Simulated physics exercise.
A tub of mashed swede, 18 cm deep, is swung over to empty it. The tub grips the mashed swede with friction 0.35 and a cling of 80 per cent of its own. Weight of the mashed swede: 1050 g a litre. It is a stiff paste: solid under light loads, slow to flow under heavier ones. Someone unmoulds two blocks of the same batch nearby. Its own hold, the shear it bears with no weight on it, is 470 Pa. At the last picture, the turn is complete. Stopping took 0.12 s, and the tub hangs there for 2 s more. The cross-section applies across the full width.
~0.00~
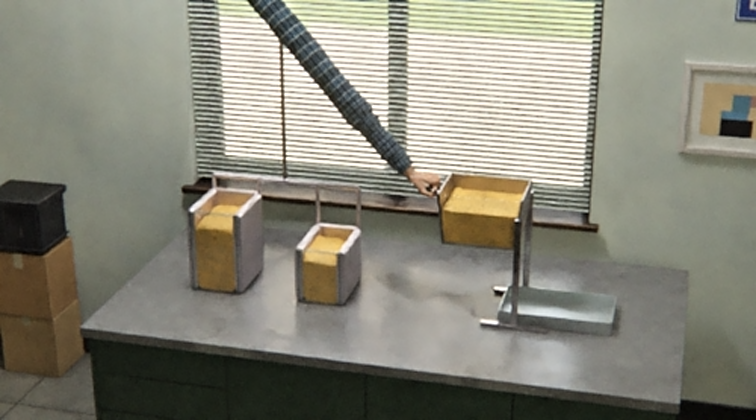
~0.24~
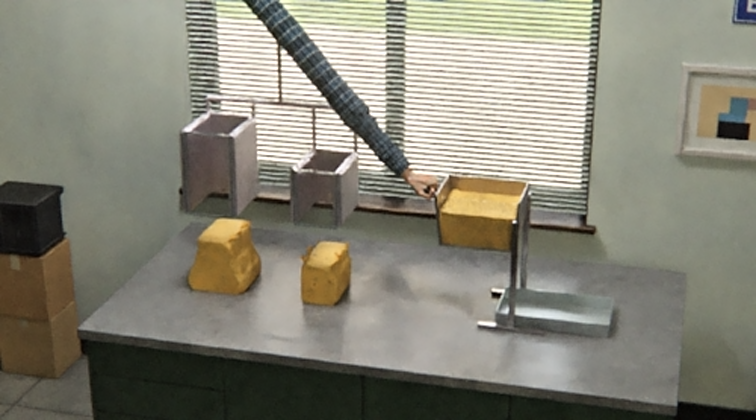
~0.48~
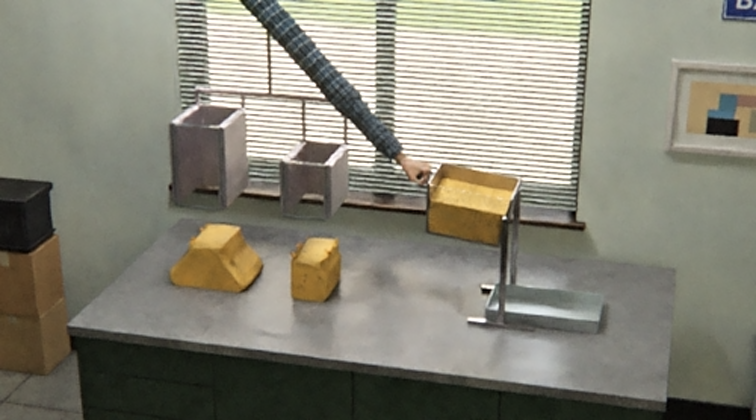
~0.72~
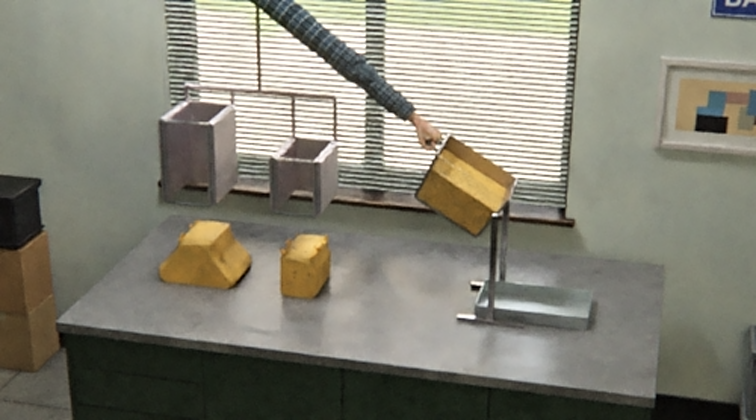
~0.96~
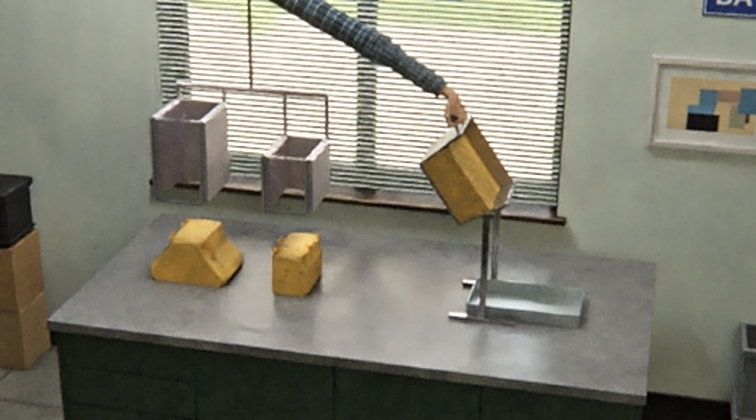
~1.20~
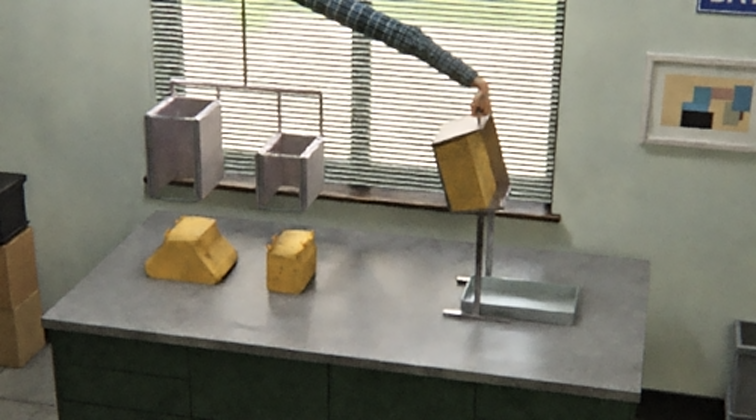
Two metal moulds rose off a pair of yellow blocks, and the left block slumped wider while the other kept its shape; then a checked-sleeved arm tilted a tub of yellow mash steeply rightward.
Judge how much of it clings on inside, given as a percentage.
Something like 100 % clings on inside.
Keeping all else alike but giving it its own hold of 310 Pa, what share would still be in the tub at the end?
75 %.
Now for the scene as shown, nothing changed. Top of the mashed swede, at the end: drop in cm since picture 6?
About 1 cm.
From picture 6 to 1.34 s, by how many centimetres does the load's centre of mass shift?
About 1 cm.
After 1.34 s, the tub is at 73 degrees and holds 100 %.
After 1.51 s, the tub is at 73 degrees and holds 100 %.
After 1.68 s, the tub is at 73 degrees and holds 100 %.
After 1.85 s, the tub is at 73 degrees and holds 100 %.
After 3.20 s, the tub is at 73 degrees and holds 100 %.
